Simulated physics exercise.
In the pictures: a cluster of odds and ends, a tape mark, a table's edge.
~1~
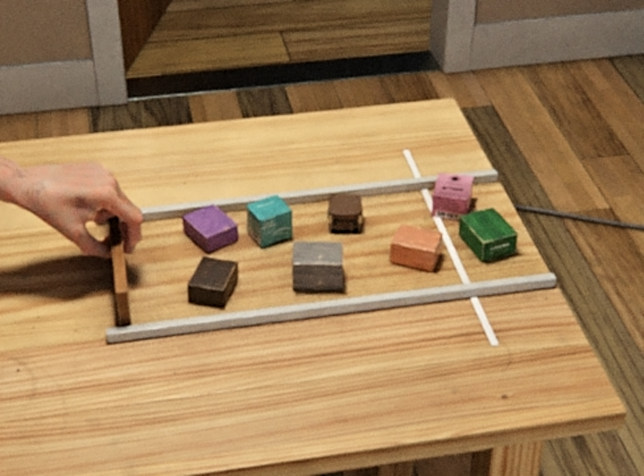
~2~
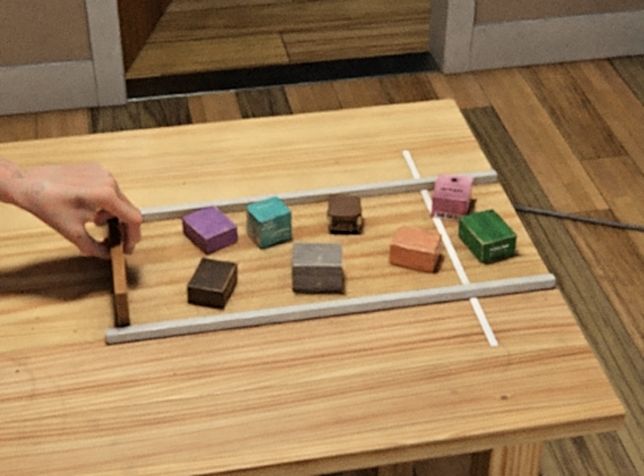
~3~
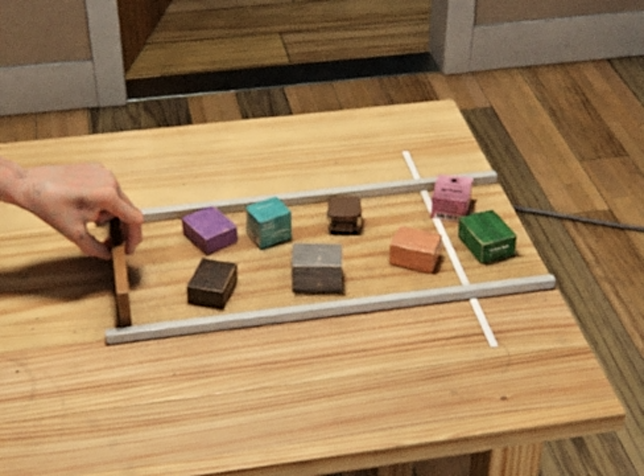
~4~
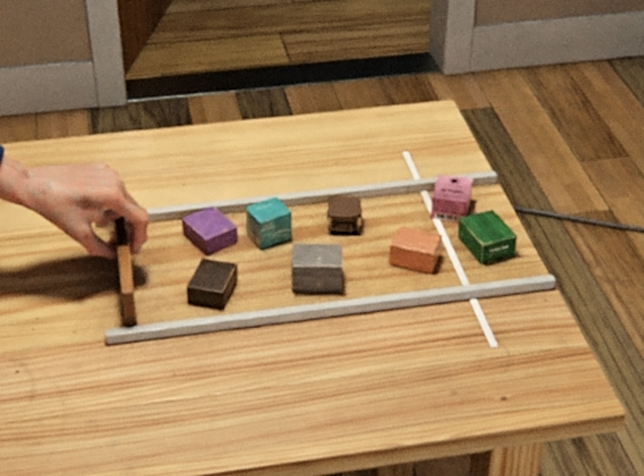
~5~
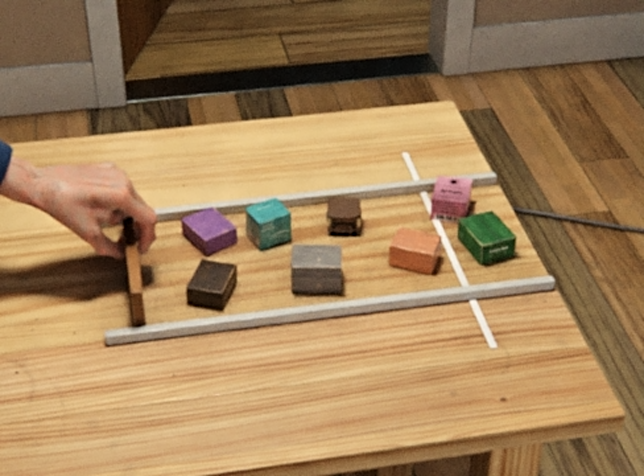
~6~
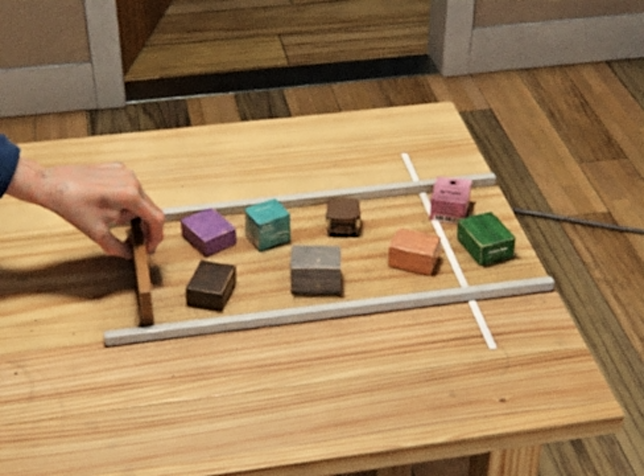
On a pale wooden table above a plank floor, seen from above at an angle by a steady camera, two grey rails flank a scatter of small blocks. Purple, turquoise, dark brown, black and grey blocks lie left of a white tape line, an orange one beside it, pink and green ones at the right. A hand at left holds an upright wooden board still, then slides it slightly rightward, while the blocks stay put.
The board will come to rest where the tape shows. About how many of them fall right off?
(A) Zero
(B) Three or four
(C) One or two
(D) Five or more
Answer: B.
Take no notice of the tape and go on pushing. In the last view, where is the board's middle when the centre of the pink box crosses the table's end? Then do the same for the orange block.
The middle is at (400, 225) when it's the pink box, and at (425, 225) when it's the orange block.
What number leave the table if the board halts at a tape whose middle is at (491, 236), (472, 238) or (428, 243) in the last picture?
Try by try, 6, 6 and 2.
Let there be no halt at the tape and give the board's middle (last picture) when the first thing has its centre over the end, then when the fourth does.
The middle is at about (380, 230), later at about (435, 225).
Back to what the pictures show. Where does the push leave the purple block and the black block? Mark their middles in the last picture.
The purple block at (451, 209), the black block at (470, 250).
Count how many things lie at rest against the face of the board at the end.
Count: 2.
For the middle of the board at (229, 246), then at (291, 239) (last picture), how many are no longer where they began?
3 by the first point, 5 by the second.
Early on, none off yet; green box at rest near (486, 238); pink box at rest near (451, 200); orange block at rest near (414, 251).
A while later, none off yet; green box travelled a little near (508, 233); pink box travelled a little near (464, 196); orange block travelled about its own width near (466, 241).
Finally, the number that fall off is three or four; lost, brown case, orange block, pink box and green box.
